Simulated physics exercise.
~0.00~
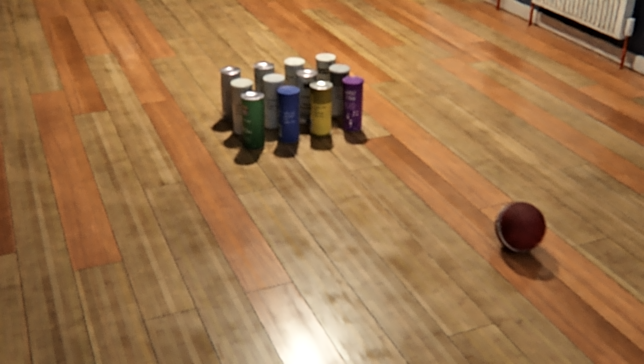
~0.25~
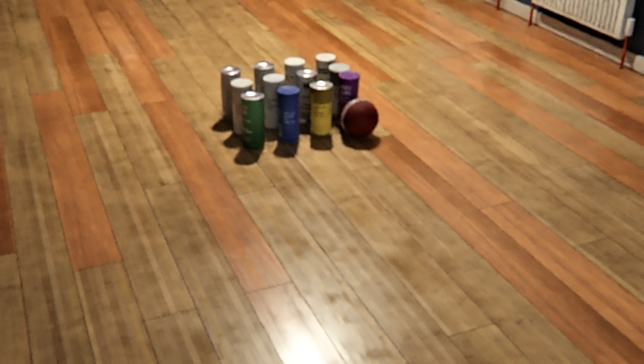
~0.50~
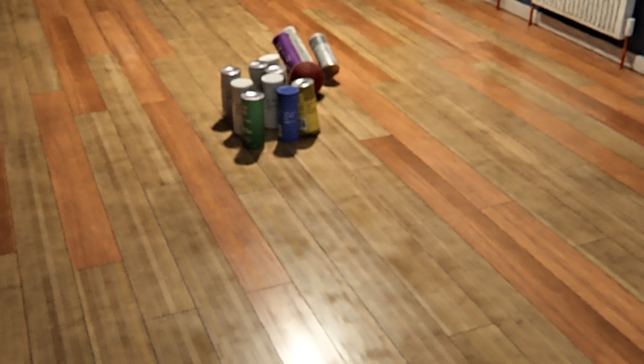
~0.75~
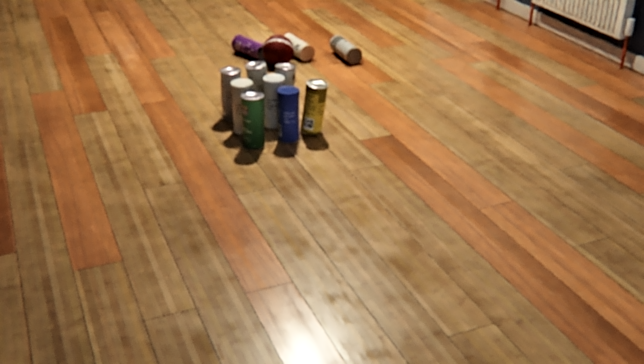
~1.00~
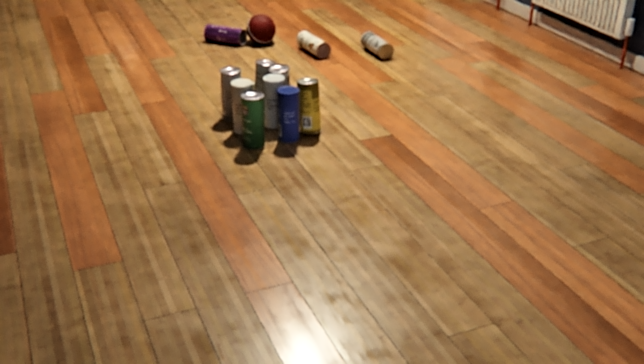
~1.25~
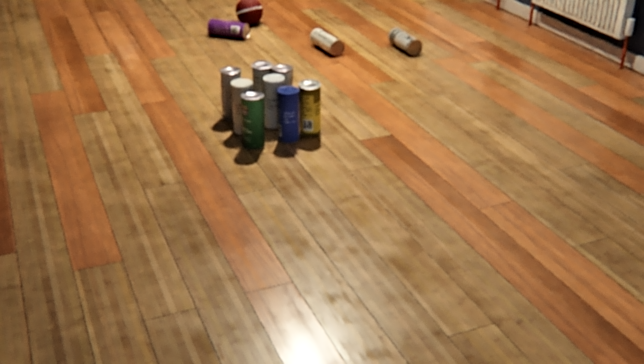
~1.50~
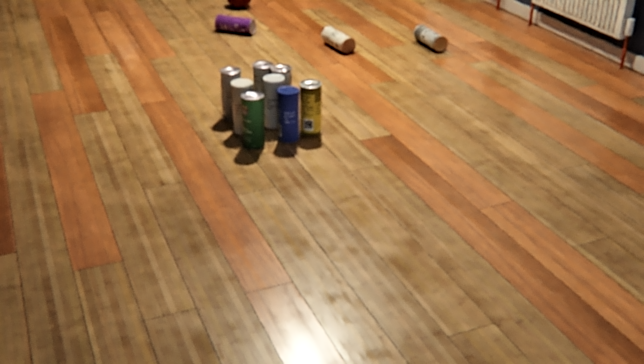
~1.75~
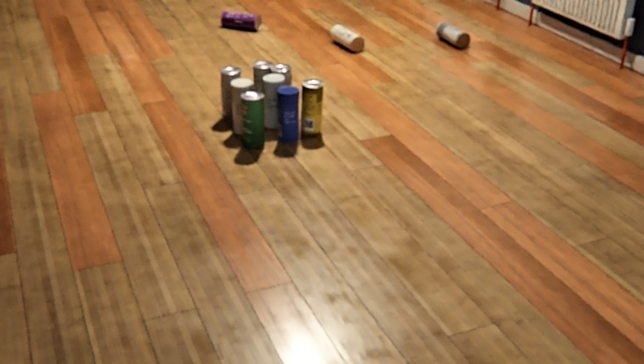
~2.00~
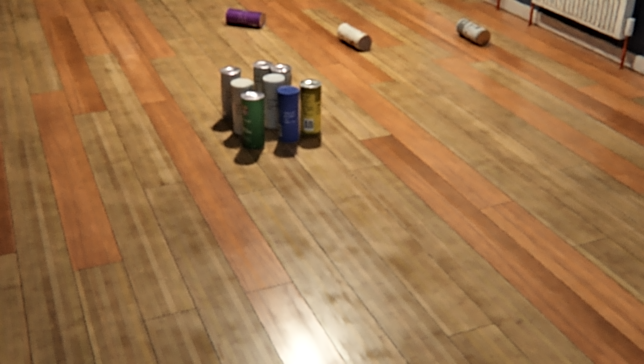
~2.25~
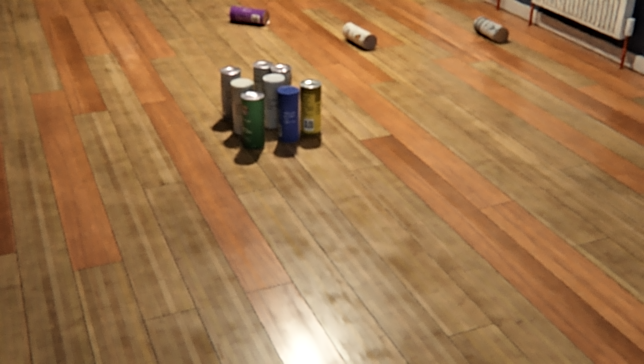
A dark red ball rolls into grouped canisters, topples several including the purple, and rolls away.
